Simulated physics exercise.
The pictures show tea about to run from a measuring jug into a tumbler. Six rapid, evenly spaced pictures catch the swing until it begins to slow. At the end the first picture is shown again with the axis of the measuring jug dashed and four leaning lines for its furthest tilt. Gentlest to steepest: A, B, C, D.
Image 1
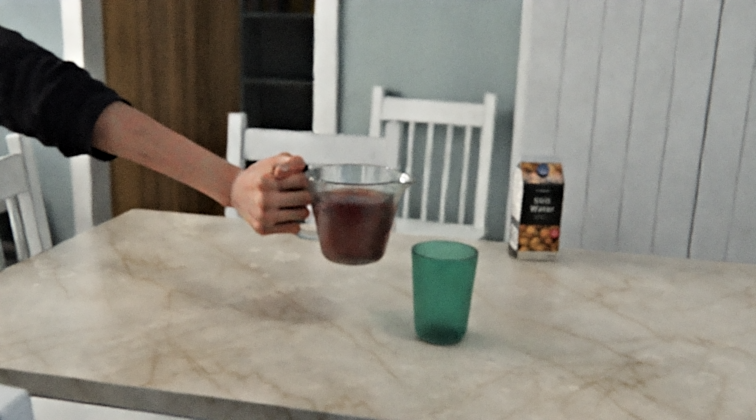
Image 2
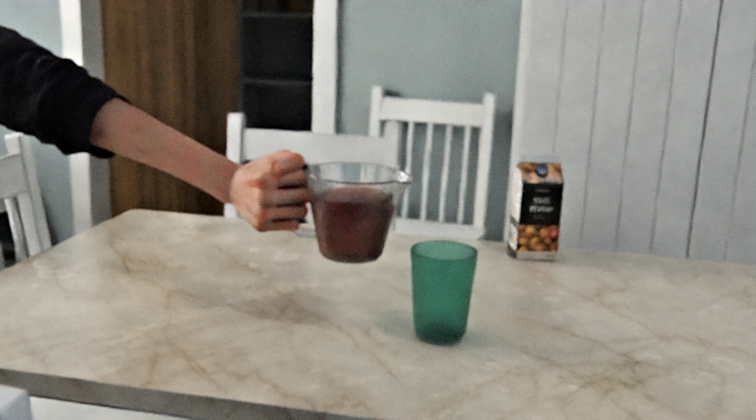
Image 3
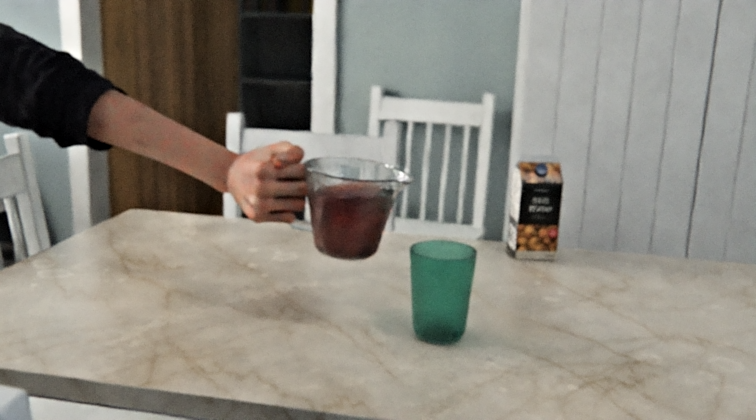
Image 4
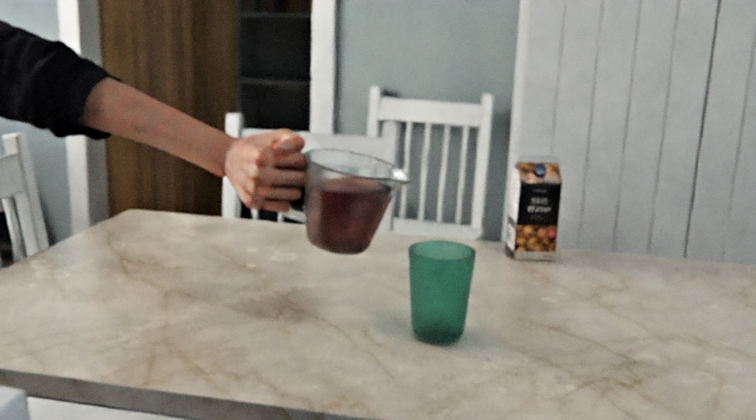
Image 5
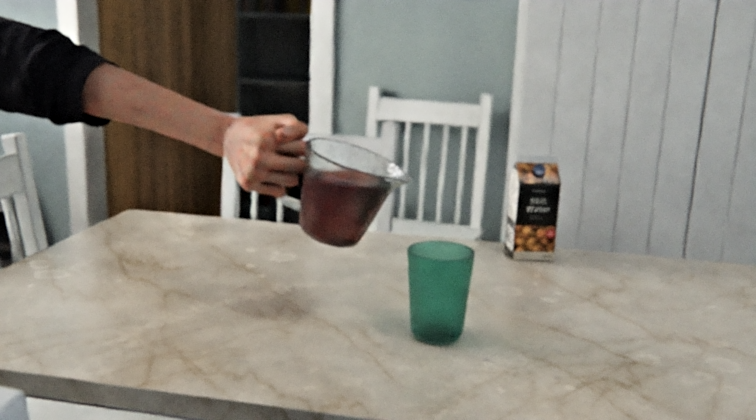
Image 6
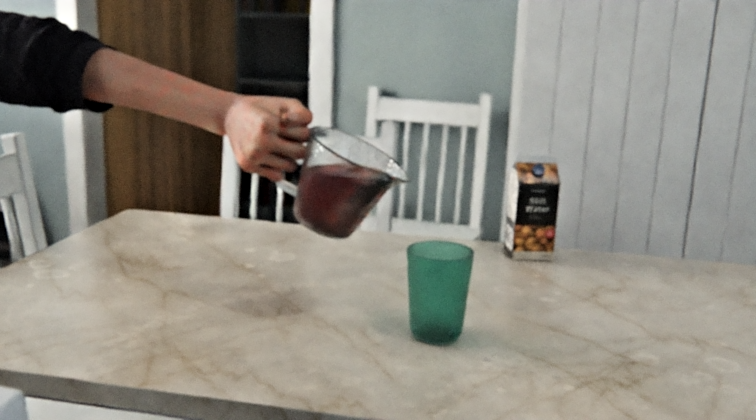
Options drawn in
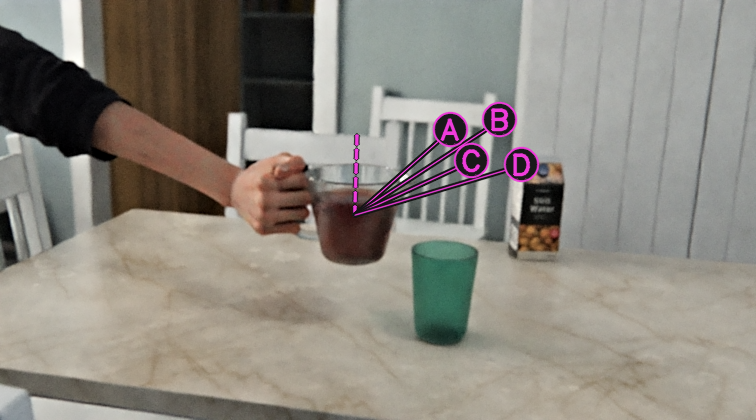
A hand held a clear measuring jug of dark reddish liquid above a marble-patterned table, beside a green tumbler, then raised it slightly and gradually tilted it to the right, with nothing leaving the lip.
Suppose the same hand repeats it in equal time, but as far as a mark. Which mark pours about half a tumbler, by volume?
Best: B.
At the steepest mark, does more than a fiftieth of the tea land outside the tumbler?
Yes, it does.
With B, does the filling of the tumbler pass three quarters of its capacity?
No, less.
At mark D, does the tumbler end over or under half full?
Over half.
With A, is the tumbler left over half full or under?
Under.
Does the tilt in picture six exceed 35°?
No, it does not.
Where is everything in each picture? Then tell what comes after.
Upright, lip at (415, 181); rim of the tumbler round (445, 249); nothing has left yet.
Upright, lip at (414, 181); nothing has left yet.
Tipped about 5°, lip at (413, 180); nothing has left yet.
Tipped about 10°, lip at (412, 181); nothing has left yet.
Tipped about 17°, lip at (410, 181); nothing has left yet.
Tipped about 24°, lip at (409, 180); nothing has left yet.
On the marked copy, A at (438, 141); B at (485, 129); C at (456, 168); D at (505, 170).
With A, the tumbler ends with about 32 % of what it can hold.
With B, the tumbler ends with about 51 % of what it can hold.
With C, the tumbler ends with about 68 % of what it can hold; 5 % of the tea is spilt.
With D, the tumbler ends with about 74 % of what it can hold; 15 % of the tea is spilt.
